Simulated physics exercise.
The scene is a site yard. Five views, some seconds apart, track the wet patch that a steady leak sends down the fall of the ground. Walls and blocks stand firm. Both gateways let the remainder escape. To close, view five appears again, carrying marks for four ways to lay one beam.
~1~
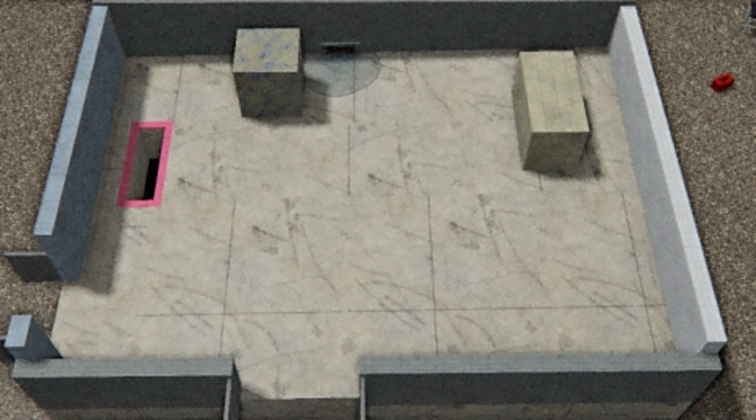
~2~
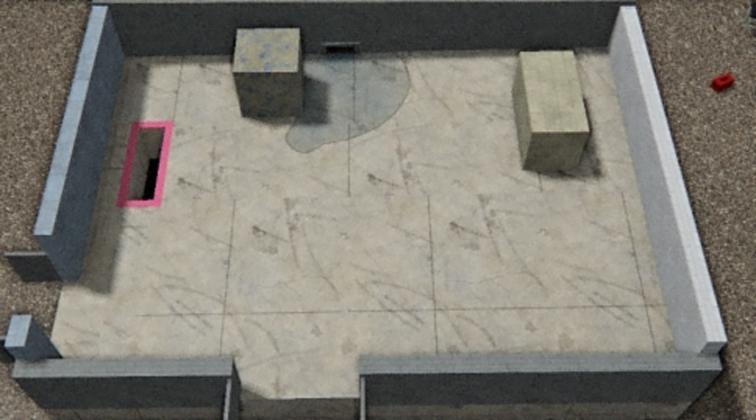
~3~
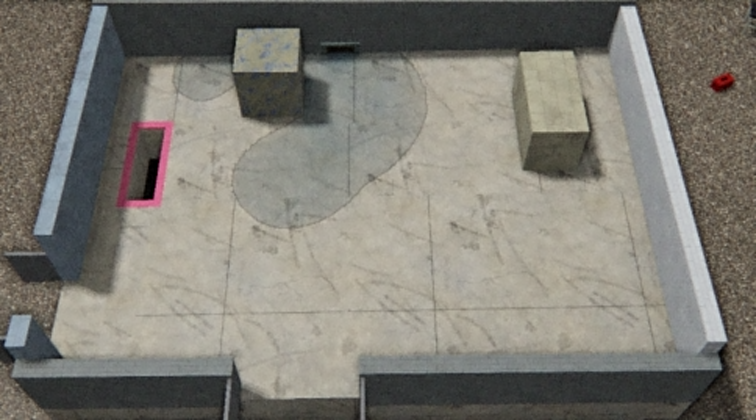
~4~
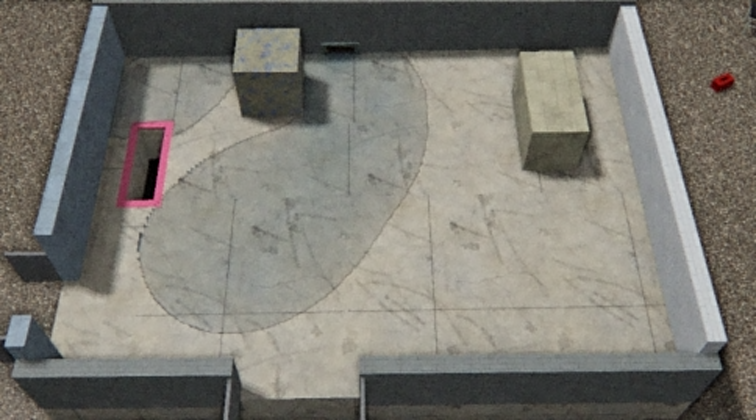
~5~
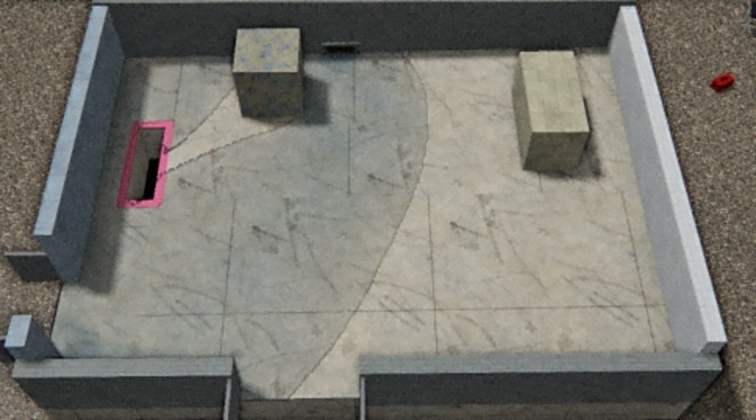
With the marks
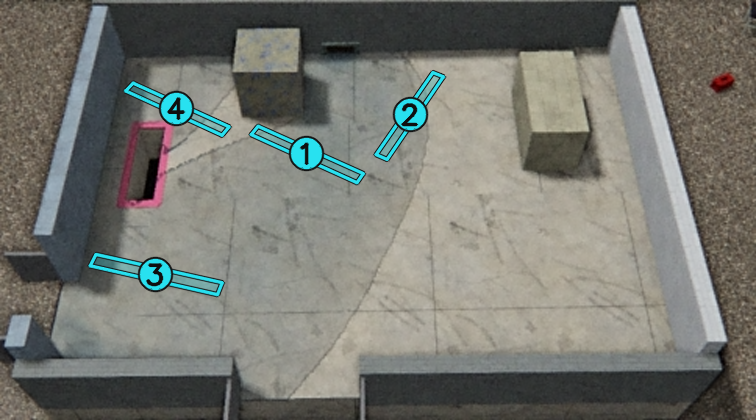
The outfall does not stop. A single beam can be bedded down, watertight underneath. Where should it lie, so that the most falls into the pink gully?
Choose 3.
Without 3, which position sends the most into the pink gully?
1 it is.
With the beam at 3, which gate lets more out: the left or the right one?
The left gate.
On the marked copy, 1 from (254, 130) to (360, 178); 2 from (381, 157) to (438, 74); 3 from (93, 260) to (219, 288); 4 from (129, 87) to (225, 131).
With 1, about 28 % of the stream runs into the pink gully, about 72 % out by the gates.
With 2, about 12 % of the stream runs into the pink gully, about 88 % out by the gates.
With 3, about 40 % of the stream runs into the pink gully, about 60 % out by the gates.
With 4, about 9 % of the stream runs into the pink gully, about 90 % out by the gates.
